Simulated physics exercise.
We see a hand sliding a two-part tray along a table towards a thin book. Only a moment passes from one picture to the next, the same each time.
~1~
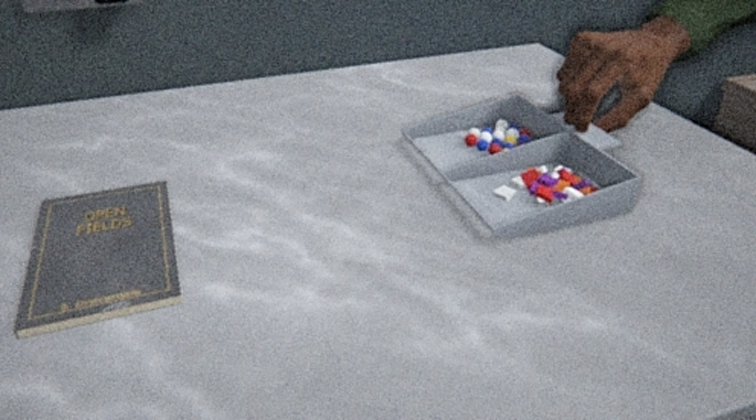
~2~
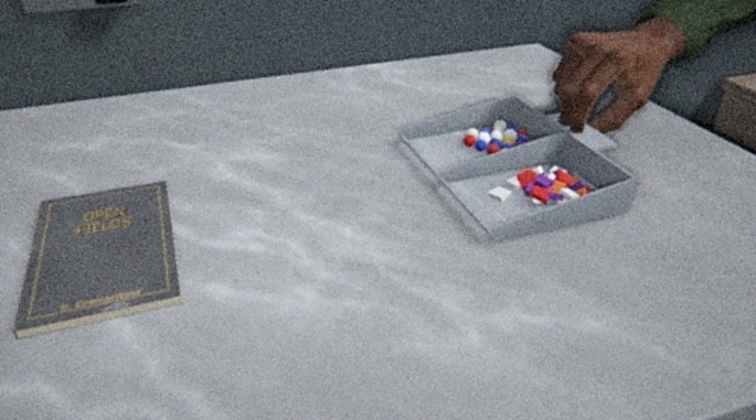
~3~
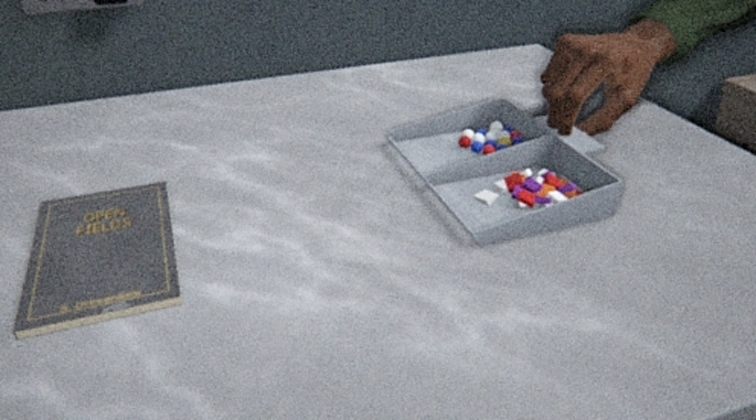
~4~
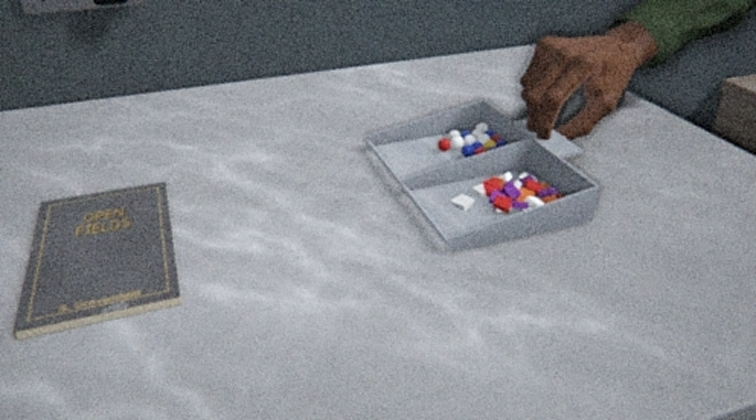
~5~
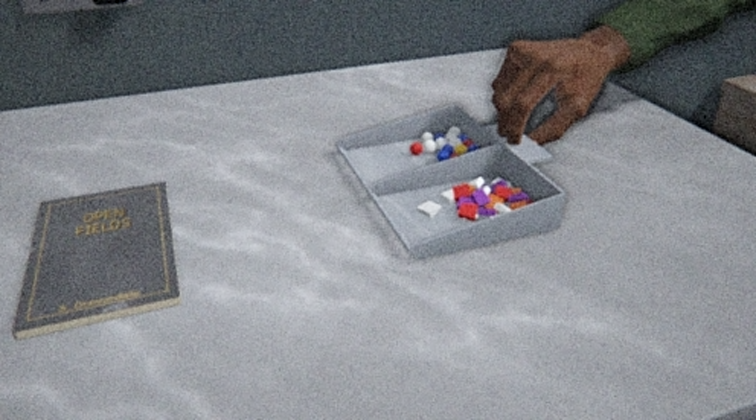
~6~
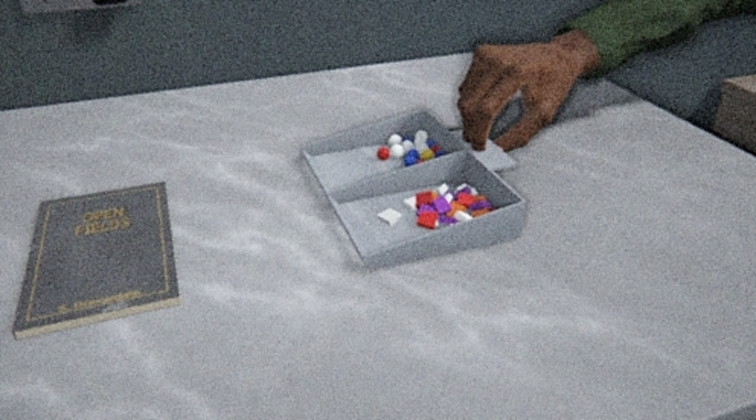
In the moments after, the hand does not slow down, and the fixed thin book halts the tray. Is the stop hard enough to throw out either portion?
In the end the front portion stays in the tray, and the back portion sends some over the front rim.
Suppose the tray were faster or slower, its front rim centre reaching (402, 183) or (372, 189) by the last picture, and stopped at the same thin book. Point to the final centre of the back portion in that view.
At about (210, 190), and at (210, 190).
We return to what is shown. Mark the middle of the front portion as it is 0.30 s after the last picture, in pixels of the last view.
At about (228, 251).
Then, 0.10 s after the last picture, tray still sliding, front rim near (256, 210); front portion all inside; back portion all inside.
Then, 0.30 s after the last picture, tray stopped at the thin book; front portion all inside, moved towards the front rim; back portion all inside, moved towards the front rim.
Then, 0.51 s after the last picture, tray stopped at the thin book; front portion all inside, moved towards the front rim; back portion about a third out of the tray.
By the end, tray stopped at the thin book; front portion all inside, moved towards the front rim; back portion about a third out of the tray.
